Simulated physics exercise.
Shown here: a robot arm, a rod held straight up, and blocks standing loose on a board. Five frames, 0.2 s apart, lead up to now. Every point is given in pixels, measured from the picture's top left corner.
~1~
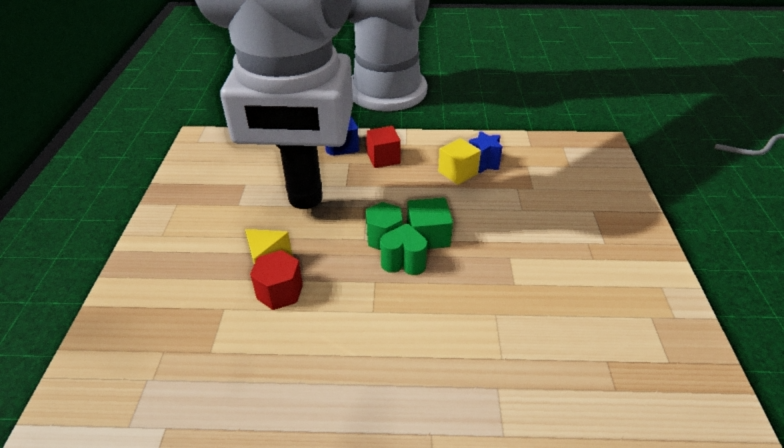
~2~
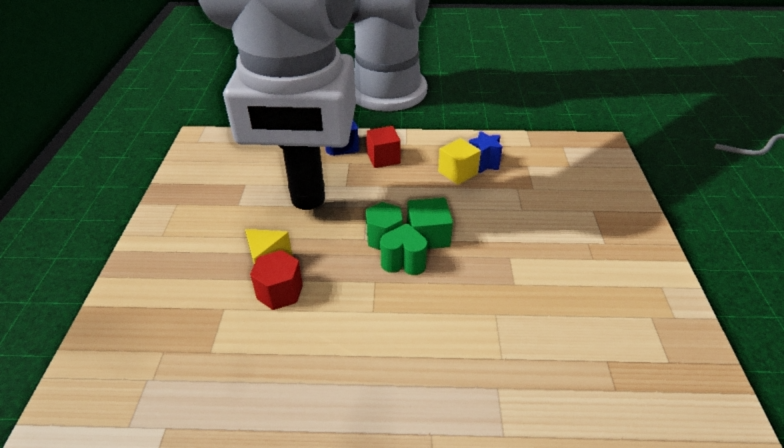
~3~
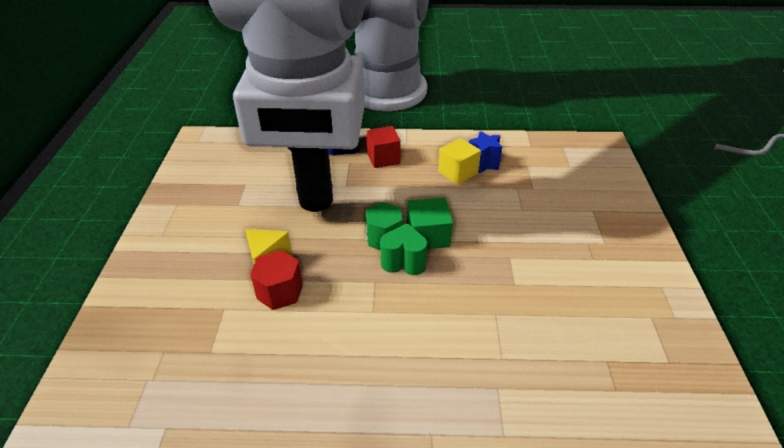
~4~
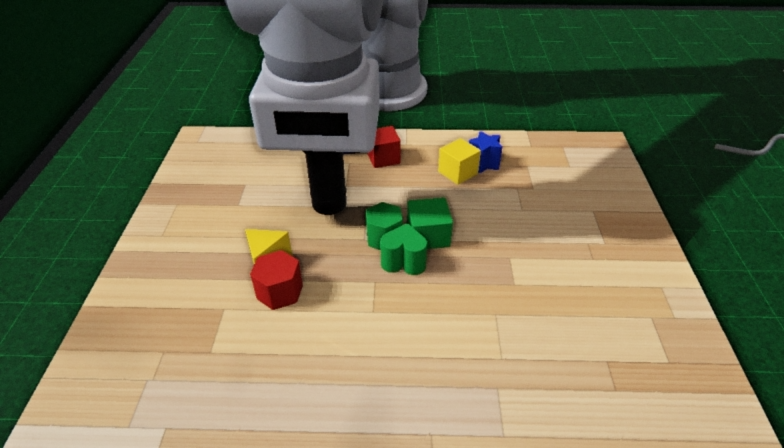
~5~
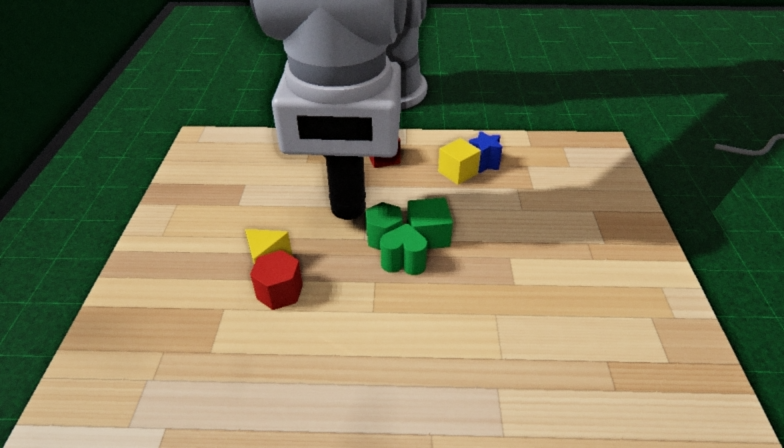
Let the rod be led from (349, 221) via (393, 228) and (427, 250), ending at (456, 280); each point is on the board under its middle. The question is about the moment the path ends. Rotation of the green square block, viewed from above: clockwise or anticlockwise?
Looking down on the board, it turns counter-clockwise.
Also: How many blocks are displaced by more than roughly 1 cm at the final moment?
The answer is three or more blocks, counting only moves over 1 cm.
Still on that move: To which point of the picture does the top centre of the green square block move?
Somewhere near (478, 225).
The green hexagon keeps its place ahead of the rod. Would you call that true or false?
True.
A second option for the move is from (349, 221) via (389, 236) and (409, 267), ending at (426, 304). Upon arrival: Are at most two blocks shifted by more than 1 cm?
Going by the path, no.
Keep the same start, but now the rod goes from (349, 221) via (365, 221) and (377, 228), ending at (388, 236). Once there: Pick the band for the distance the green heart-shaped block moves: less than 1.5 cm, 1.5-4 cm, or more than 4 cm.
I reckon it covers between 1.5 and 4 cm.
The first path, step by step. One third of the way, rod at (394, 217); green hexagon at (411, 226), turned 15° clockwise; green heart-shaped block at (417, 251), turned 15° clockwise; green square block at (447, 215), turned 30° anticlockwise.
Two thirds of the way, rod at (428, 238); green hexagon at (438, 253), turned 45° clockwise; green heart-shaped block at (427, 280), turned 45° clockwise; green square block at (470, 221), turned 75° anticlockwise.
At the end, rod at (458, 268); yellow triangular block in place; green hexagon at (456, 287), turned 80° clockwise; green heart-shaped block at (424, 305), turned 80° clockwise; green square block at (478, 225), turned 110° anticlockwise.
